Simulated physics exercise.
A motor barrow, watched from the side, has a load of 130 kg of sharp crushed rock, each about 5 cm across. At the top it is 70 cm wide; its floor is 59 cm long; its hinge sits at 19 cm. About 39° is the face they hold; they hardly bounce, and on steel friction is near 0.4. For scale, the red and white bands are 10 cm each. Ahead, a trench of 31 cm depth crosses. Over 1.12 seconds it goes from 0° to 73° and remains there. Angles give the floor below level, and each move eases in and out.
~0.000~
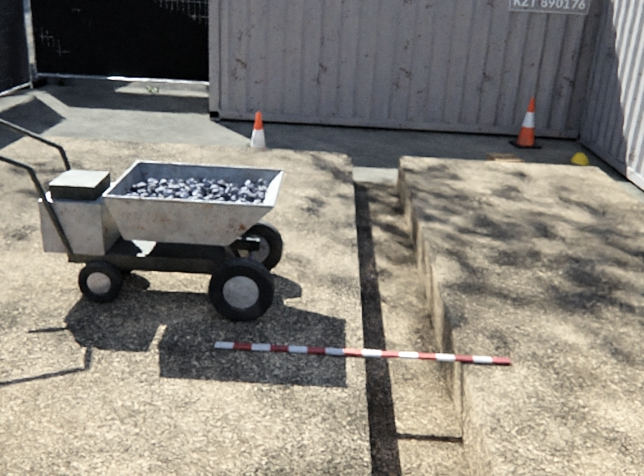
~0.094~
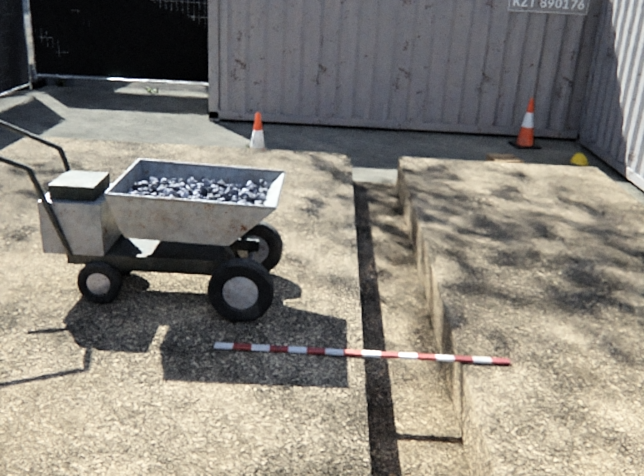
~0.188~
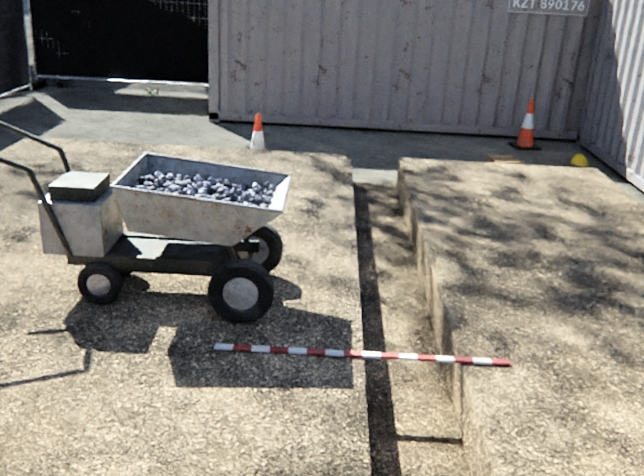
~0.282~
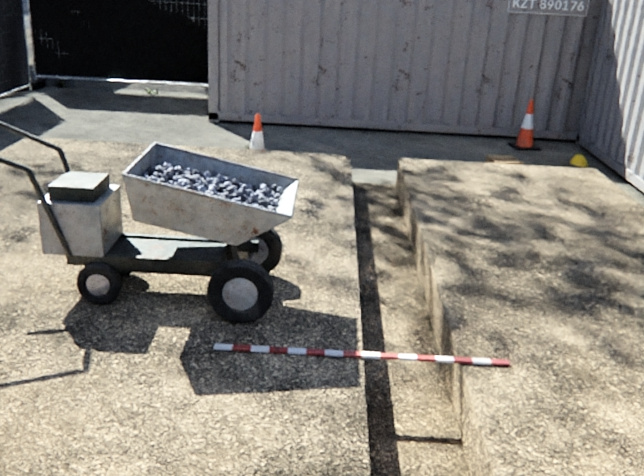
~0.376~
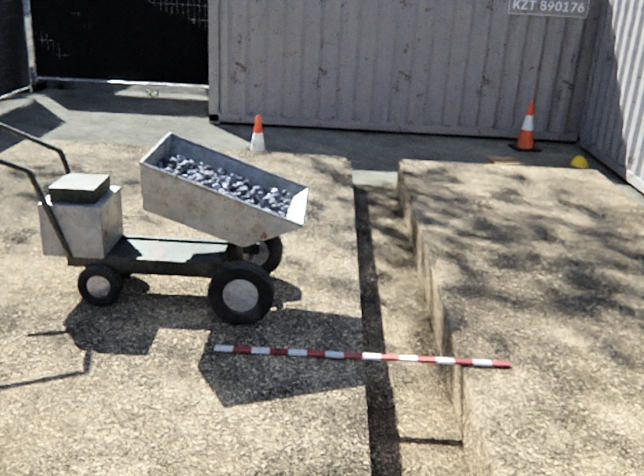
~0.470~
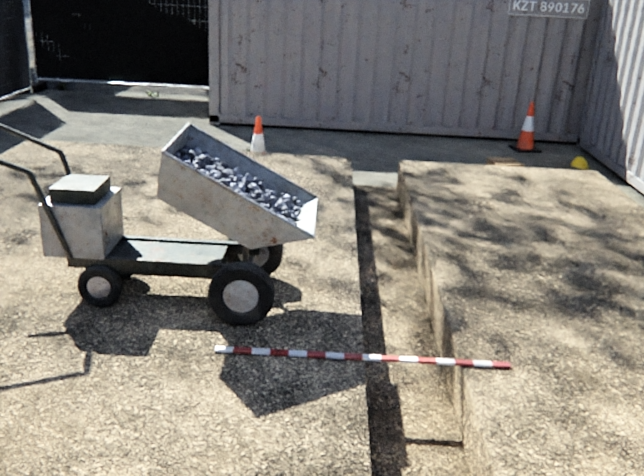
To begin with, a motor barrow carrying grey stones in a level metal skip stands left of a narrow trench, near a red and white striped pole. The skip then tilts steadily, its left end rising and its right end dipping, until it slopes steeply, while the wheels stay still.
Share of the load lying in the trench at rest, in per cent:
89 per cent.
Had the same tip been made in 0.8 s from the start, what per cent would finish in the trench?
Close to 90 per cent then.
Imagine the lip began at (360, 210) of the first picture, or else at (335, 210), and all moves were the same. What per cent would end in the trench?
First some 70, then 95 per cent.
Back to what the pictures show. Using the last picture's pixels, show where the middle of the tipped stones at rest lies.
Somewhere near pixel (392, 341).
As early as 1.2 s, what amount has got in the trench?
I'd put it near 30 per cent.
After 0.8 s the floor is at 62°; 100 % in the skip; the foremost stones are at (337, 260).
After 1.2 s the floor is at 73°; 55 % in the skip, 13 % short of the trench, 31 % in the trench; the foremost stones are at (407, 341).
After 1.6 s the floor is at 73°; 14 % in the skip, 14 % short of the trench, 72 % in the trench; the foremost stones are at (437, 345).
After 3.5 s the floor is at 73°; 0 % in the skip, 11 % short of the trench, 89 % in the trench; the foremost stones are at (439, 348).
